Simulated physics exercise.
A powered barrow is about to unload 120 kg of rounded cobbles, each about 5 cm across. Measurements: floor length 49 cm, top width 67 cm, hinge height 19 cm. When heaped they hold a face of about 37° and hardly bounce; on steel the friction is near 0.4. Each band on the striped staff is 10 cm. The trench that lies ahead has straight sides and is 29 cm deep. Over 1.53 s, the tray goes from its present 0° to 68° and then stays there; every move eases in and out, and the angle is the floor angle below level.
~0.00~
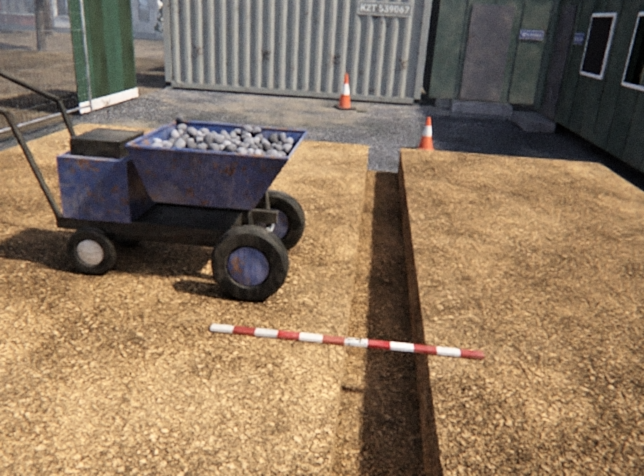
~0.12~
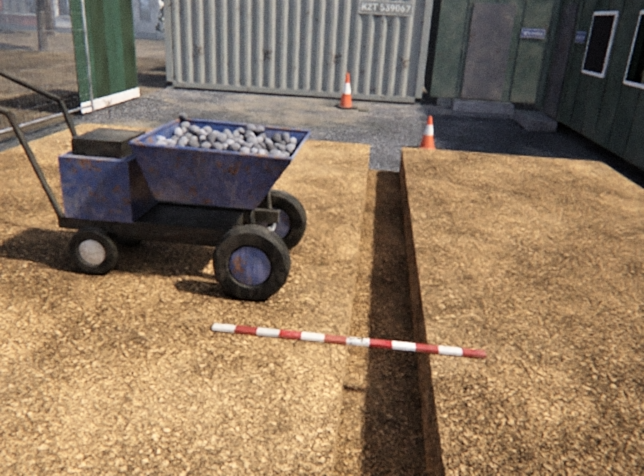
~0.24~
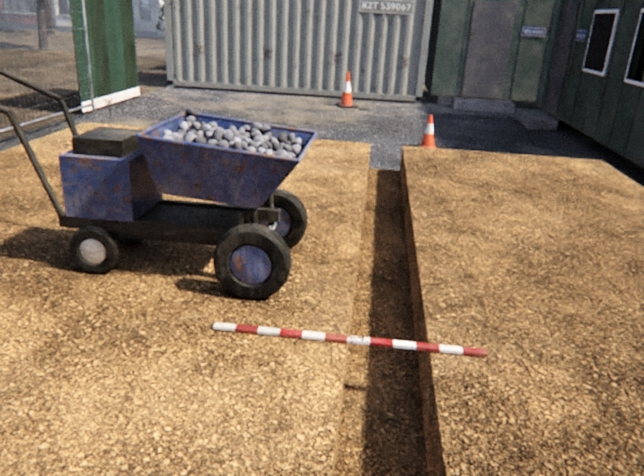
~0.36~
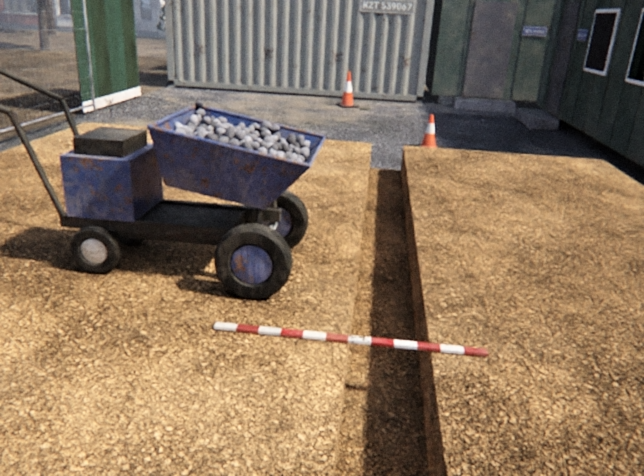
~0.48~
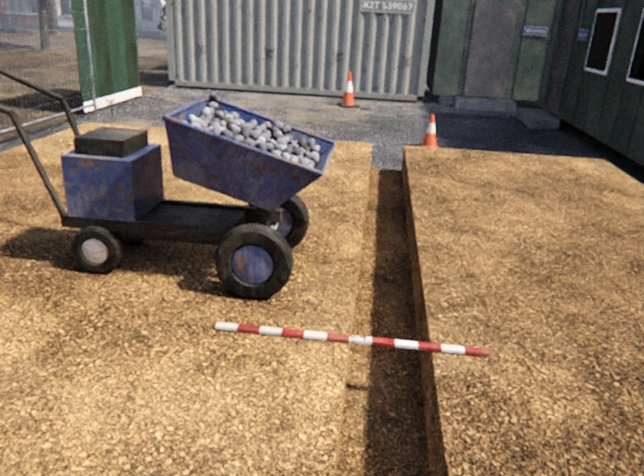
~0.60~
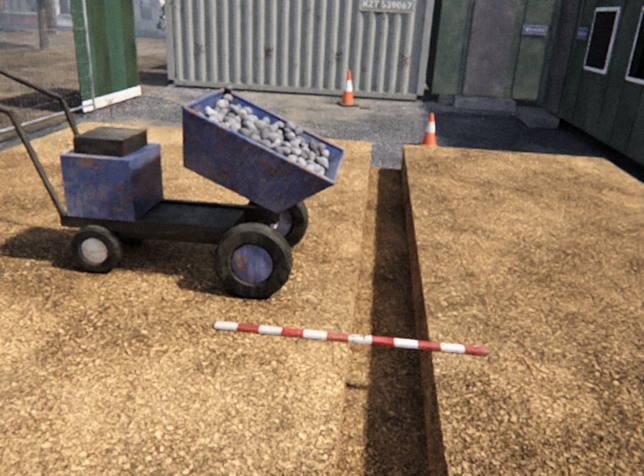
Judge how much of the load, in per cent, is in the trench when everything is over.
I judge it at about 85 per cent.
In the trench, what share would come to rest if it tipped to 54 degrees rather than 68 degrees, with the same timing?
It would come to about 25 percent.
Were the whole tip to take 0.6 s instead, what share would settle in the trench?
Close to 65 percent, then.
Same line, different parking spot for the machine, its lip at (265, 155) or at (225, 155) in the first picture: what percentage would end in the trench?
I'd say some 90 per cent and some 60 per cent.
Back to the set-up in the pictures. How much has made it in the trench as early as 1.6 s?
Approx. 30 % of the load.
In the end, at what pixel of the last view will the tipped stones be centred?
Their middle ends up near (391, 313).
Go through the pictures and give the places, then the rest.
The first picture shows lip at (288, 159), floor tilted 0°, highest stones at (217, 132).
In the second picture, the tray is at 1°, its lip at (292, 159); the top of the load is at (220, 131); the stones move at 0.2 m/s on average.
The third picture shows lip at (299, 161), floor tilted 4°, highest stones at (212, 126); the stones move at 0.3 m/s on average.
The fourth picture shows lip at (310, 166), floor tilted 10°, highest stones at (200, 119); the stones move at 0.4 m/s on average.
In the fifth picture, the tray is at 16°, its lip at (322, 174); the top of the load is at (213, 112); the stones move at 0.5 m/s on average.
The sixth picture shows lip at (334, 184), floor tilted 23°, highest stones at (227, 106); the stones move at 0.6 m/s on average.
After 1.1 s the floor is at 58°; 100 % in the tray; the foremost stones are at (377, 225).
After 1.6 s the floor is at 68°; 68 % in the tray, 30 % in the trench, 2 % past the trench; the foremost stones are at (441, 270).
After 2.0 s the floor is at 68°; 43 % in the tray, 51 % in the trench, 6 % past the trench; the foremost stones are at (494, 274).
After 3.9 s the floor is at 68°; 8 % in the tray, 85 % in the trench, 7 % past the trench; the foremost stones are at (538, 284).
